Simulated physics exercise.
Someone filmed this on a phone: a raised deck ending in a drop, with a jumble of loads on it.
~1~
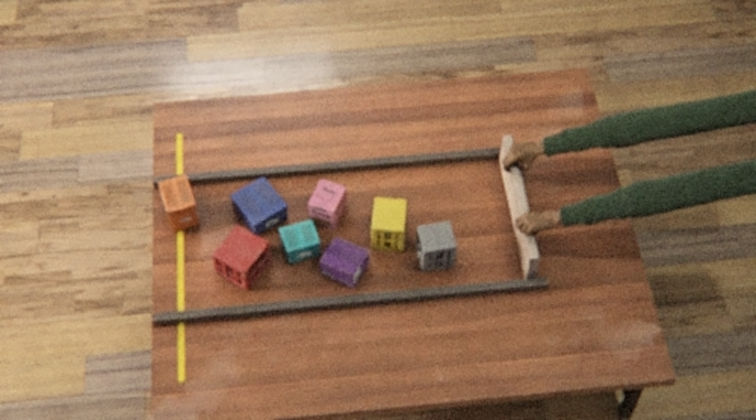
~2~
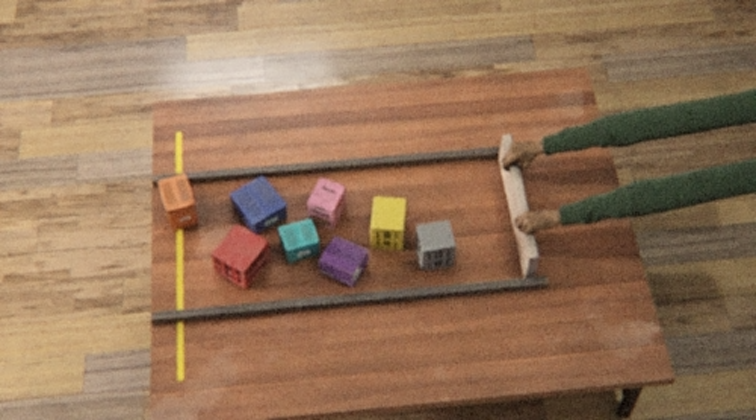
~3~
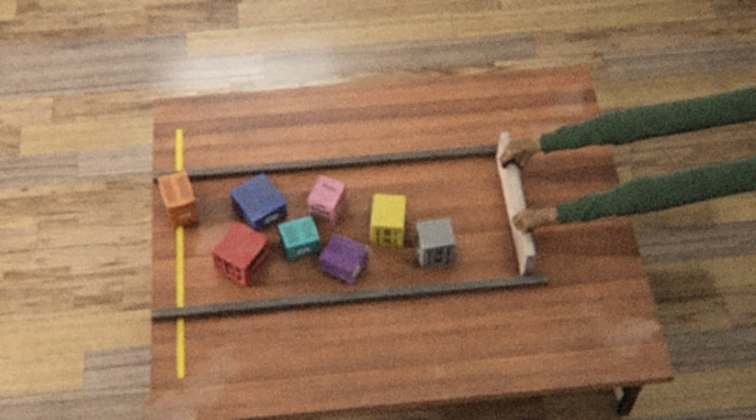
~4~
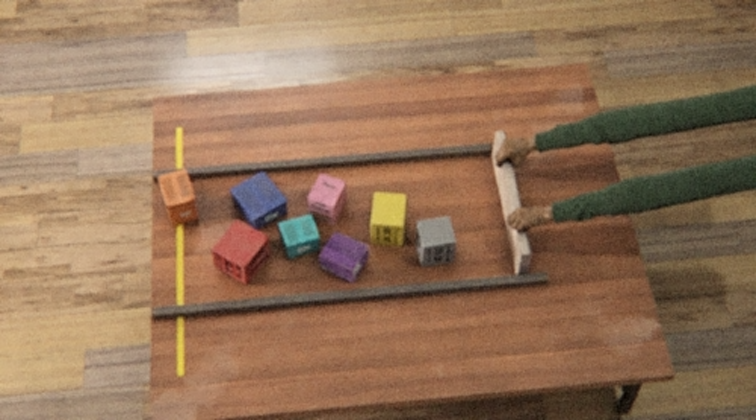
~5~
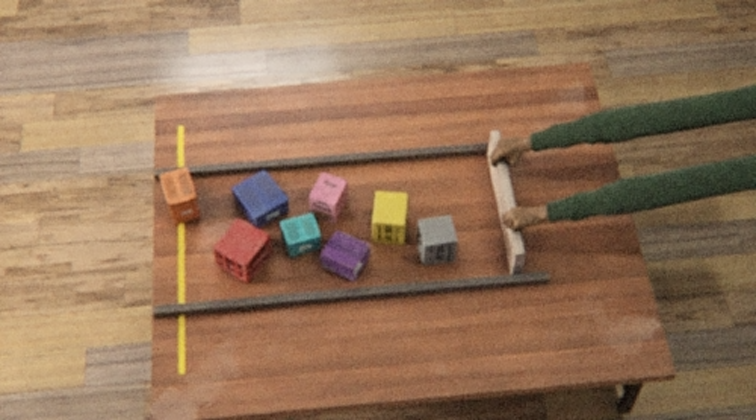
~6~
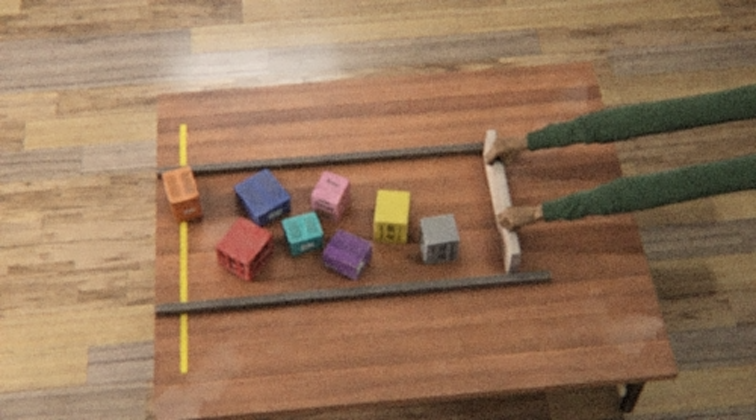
Green-sleeved arms sliding a pale plank slightly left between dark rails on a wooden table, the scattered coloured blocks ahead staying untouched.
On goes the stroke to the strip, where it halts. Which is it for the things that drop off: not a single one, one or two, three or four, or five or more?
So the tally of ones that come down is five plus, really.
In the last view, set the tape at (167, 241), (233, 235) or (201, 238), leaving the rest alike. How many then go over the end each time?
It would be 8, 2 and 5.
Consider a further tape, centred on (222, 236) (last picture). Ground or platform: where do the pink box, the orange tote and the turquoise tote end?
Going one by one, the pink box is still up, the orange tote goes down, the turquoise tote is still up.
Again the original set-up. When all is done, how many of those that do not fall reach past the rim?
The number overhanging is 3.
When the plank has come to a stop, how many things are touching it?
The count in contact is 3.
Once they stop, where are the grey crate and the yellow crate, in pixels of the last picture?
Close to (165, 263); the other close to (163, 223).
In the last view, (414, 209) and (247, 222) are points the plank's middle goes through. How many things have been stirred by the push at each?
At the first spot 2, then 8.
Early on, none off yet; orange tote at rest near (183, 196); red crate at rest near (245, 249); blue tote at rest near (263, 199).
A while later, none off yet; orange tote at rest near (183, 196); red crate travelled about its own width near (208, 253); blue tote travelled a little near (237, 195).
Finally, the number that fall off is five or more; lost, purple parcel, turquoise tote, blue tote, red crate and orange tote.
